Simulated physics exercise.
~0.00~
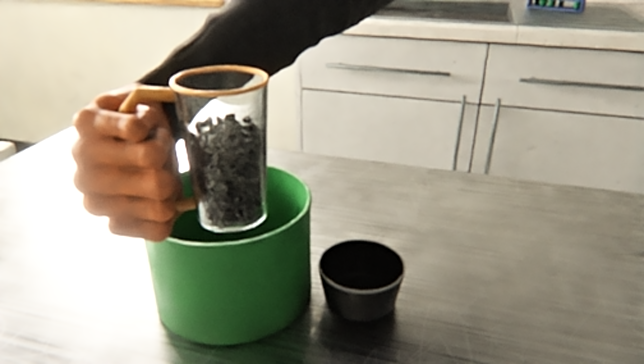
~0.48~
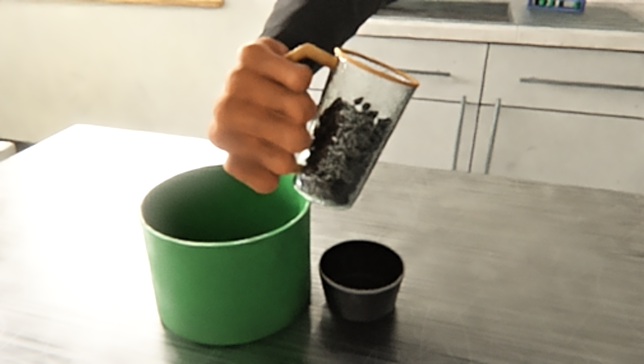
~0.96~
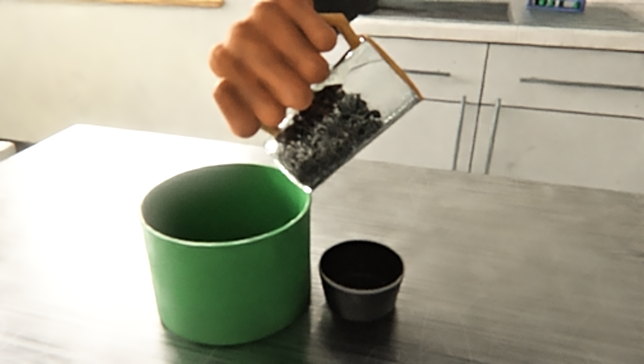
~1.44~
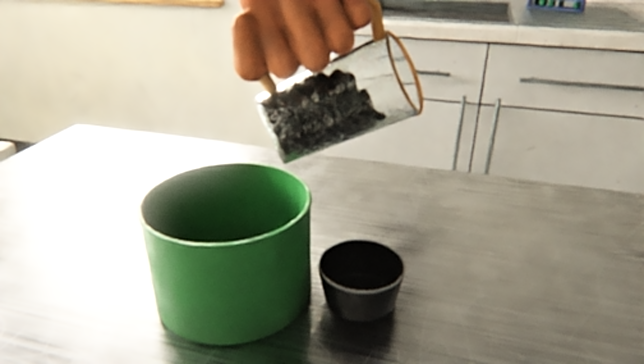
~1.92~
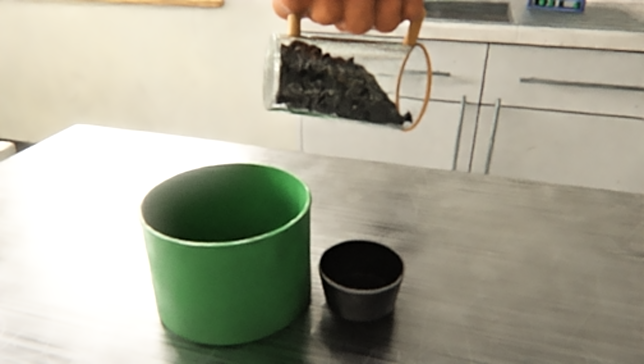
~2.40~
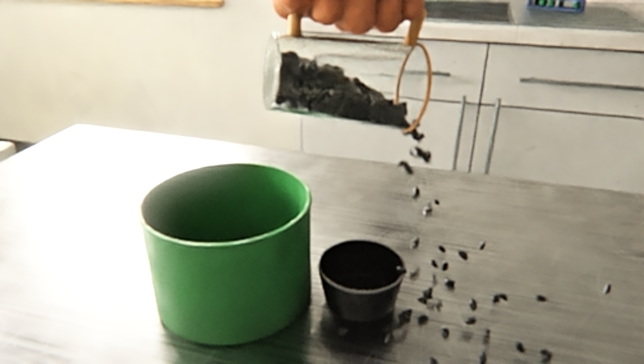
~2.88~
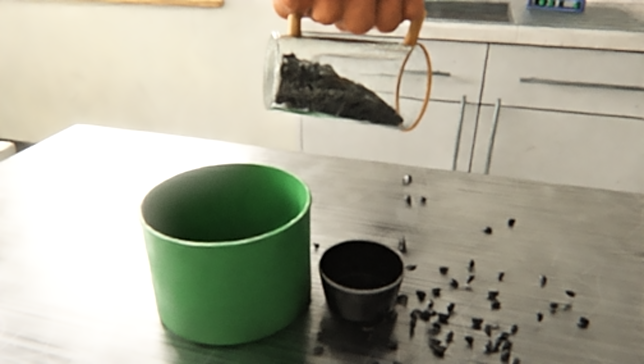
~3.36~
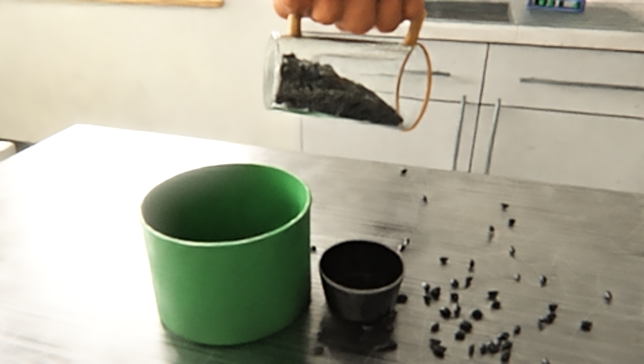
A hand reaching from a dark sleeve holds a clear glass cup of black beans, with a tan rim and handle, above a grey table in a kitchen, seen from slightly above by a still camera. A large green pot stands left of centre with a small black dish to its right, and pale cabinets line the back. The hand moves the cup right and tips it steadily, then lifts it until it lies on its side. Beans spill from the rim, missing both containers and scattering across the table right of the dish. The cup finally stays tipped, still holding most of its beans.
